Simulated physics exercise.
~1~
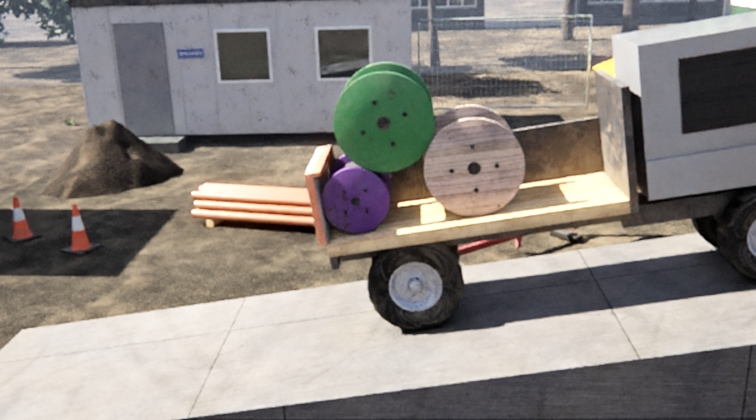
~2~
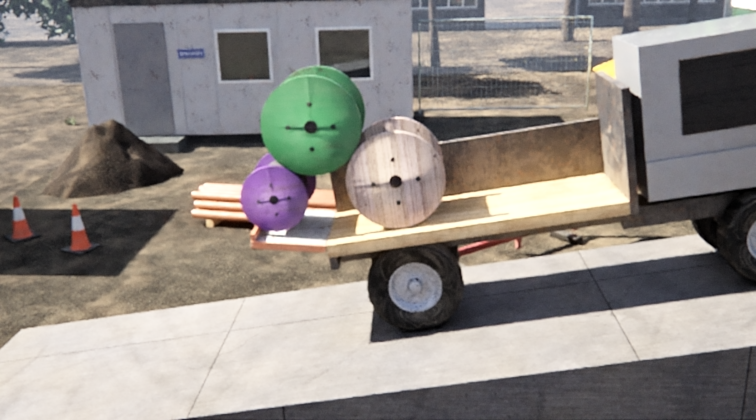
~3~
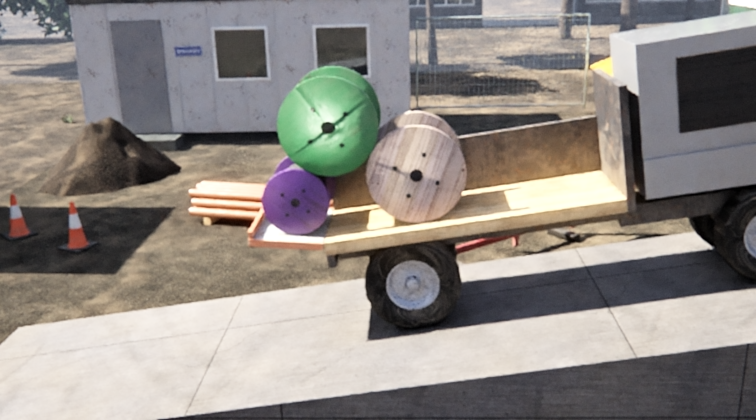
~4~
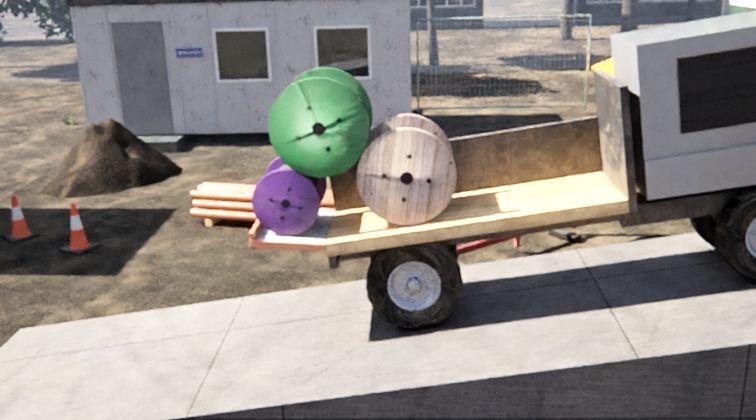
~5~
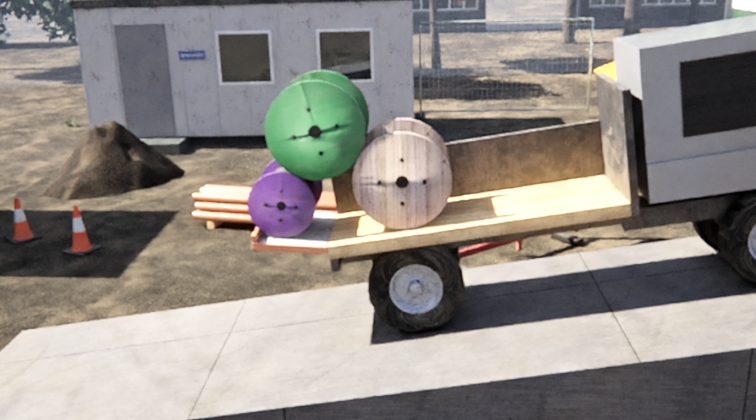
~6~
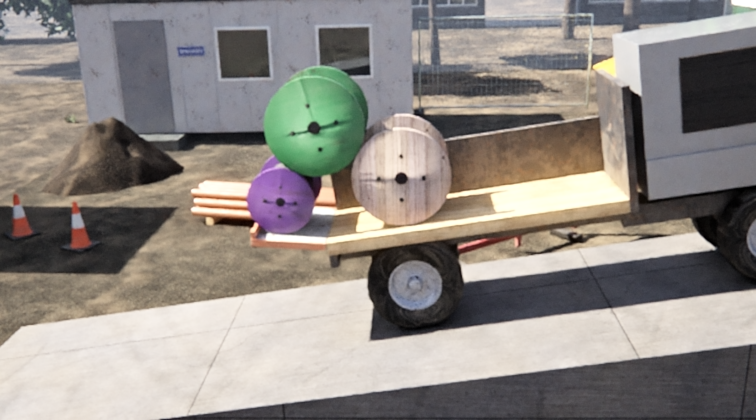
A big green cable reel rests on top of a smaller purple one and a plain wooden one at the low rear end of a pick-up's bed, seen from the side. The truck stands on a concrete slope, with a pale cabin, a dirt mound and two orange cones behind. The tailgate drops open, and all three reels roll left, the purple one moving out onto it. They roll back a little to the right, then ease left again. They settle still stacked, green on top, with none falling off.
